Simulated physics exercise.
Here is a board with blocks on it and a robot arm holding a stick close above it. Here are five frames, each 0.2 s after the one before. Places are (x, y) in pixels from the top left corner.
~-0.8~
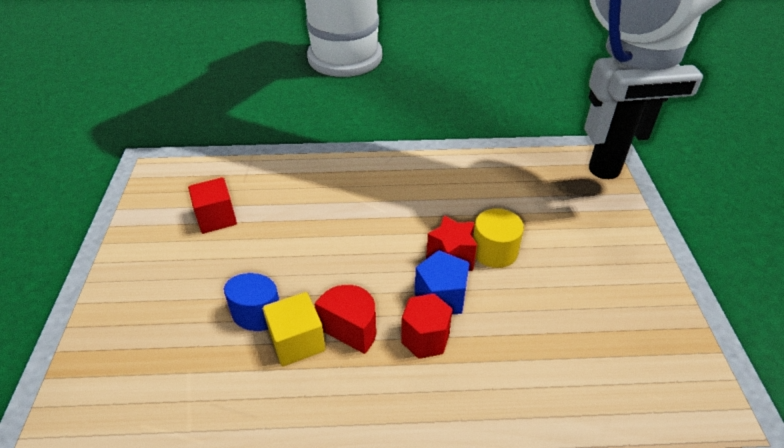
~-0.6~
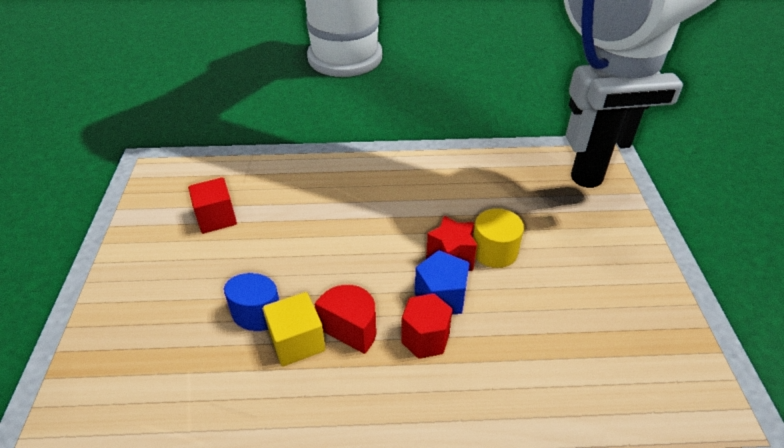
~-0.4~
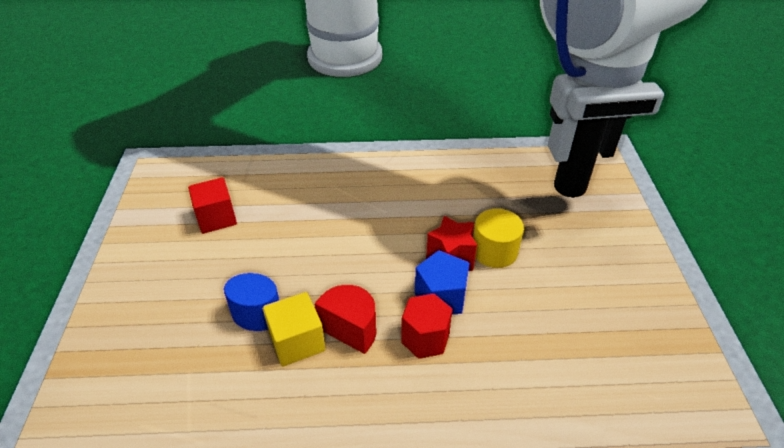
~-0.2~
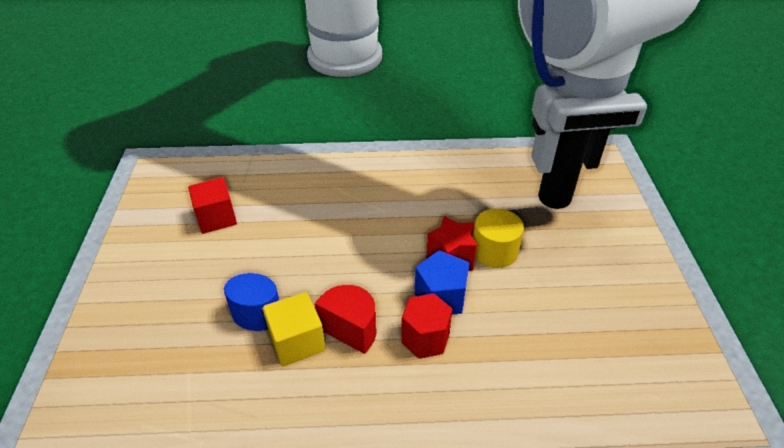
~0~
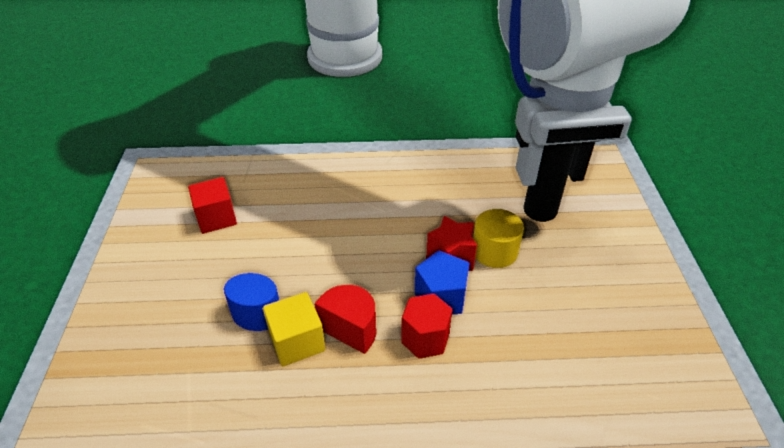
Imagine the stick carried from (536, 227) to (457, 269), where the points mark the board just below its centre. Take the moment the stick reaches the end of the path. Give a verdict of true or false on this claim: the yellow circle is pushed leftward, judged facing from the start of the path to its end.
This is false.
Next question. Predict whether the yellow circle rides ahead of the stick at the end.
Pushed along.
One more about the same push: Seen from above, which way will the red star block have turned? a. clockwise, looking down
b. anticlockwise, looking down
The correct letter is a.
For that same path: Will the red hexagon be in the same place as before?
No, it doesn't check out.
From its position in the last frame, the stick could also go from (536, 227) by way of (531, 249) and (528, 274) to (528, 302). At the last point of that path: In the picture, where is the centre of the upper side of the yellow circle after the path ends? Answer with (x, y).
My estimate: (491, 238).
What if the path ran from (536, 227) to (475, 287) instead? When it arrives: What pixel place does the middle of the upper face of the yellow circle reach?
It sits at (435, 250).
The first path, step by step. One third of the way, stick at (513, 226); blue pentagonal block at (440, 272), turned 10° anticlockwise; red star block at (441, 234); yellow circle at (483, 231).
Two thirds of the way, stick at (486, 240); red hexagon at (426, 319); blue pentagonal block at (427, 277), turned 40° anticlockwise; red star block at (407, 237); yellow circle at (450, 241).
At the end, stick at (458, 254); red hexagon at (426, 323); blue pentagonal block at (406, 286), turned 90° anticlockwise; red star block at (380, 233), turned 30° clockwise; yellow circle at (417, 249).
